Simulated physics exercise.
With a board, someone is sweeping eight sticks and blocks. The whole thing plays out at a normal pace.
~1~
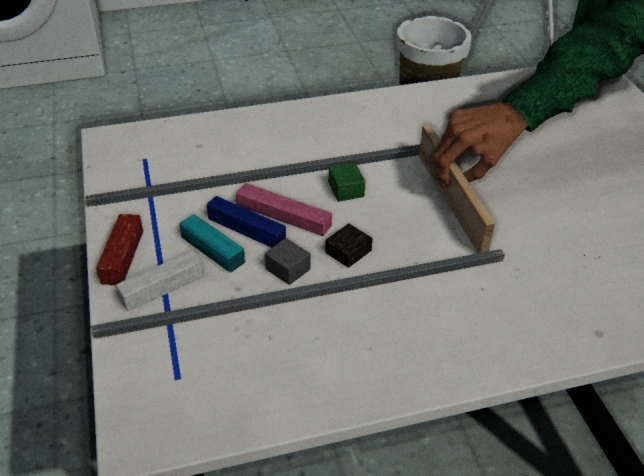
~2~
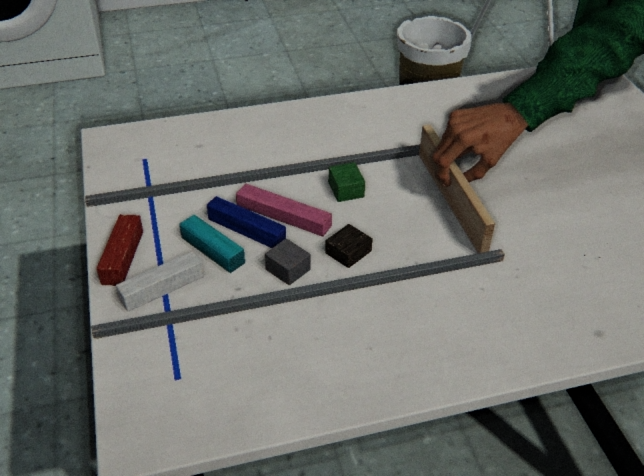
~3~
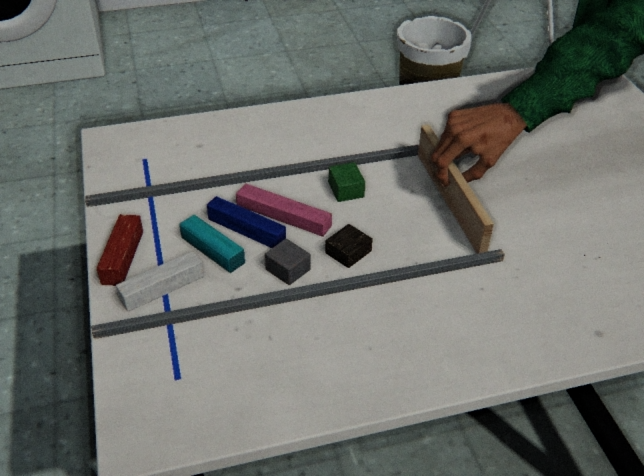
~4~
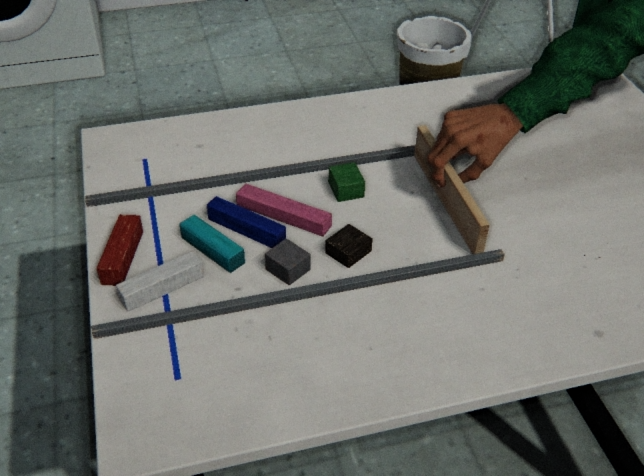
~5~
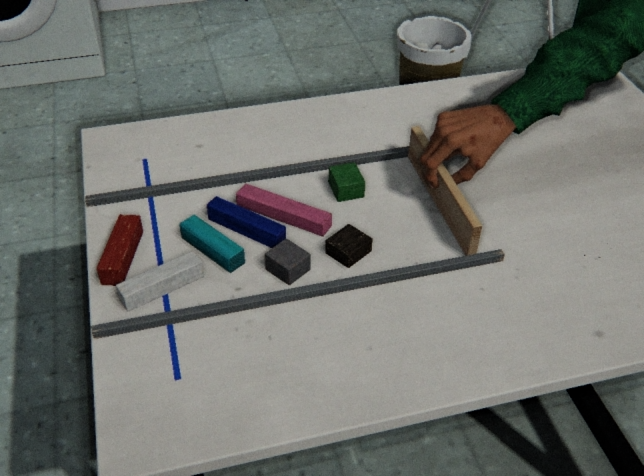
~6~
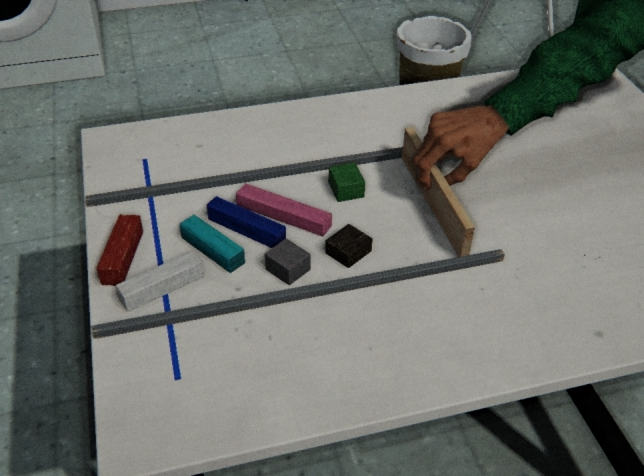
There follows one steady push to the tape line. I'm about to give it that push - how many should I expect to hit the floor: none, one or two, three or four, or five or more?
Expect one or two.
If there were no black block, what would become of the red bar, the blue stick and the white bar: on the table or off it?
Note: Red bar is off by the end; blue stick is on by the end; white bar is off by the end.
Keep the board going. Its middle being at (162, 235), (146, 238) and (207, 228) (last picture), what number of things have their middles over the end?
The counts are 2, 3 and 0, in that order.
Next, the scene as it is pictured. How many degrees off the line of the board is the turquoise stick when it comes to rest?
Roughly 25° out of line.
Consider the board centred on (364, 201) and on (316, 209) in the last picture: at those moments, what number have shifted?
Counts: 1 and 4.
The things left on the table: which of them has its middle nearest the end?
It's the turquoise stick that is foremost.
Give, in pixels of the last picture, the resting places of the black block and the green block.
I'd put one at around (139, 282) and the other at around (138, 214).
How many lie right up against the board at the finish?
In total, 3.
Early on, none off yet; red bar at rest near (121, 249); white bar at rest near (161, 281); turquoise stick at rest near (212, 243).
Finally, the number that fall off is one or two; lost, white bar and red bar.
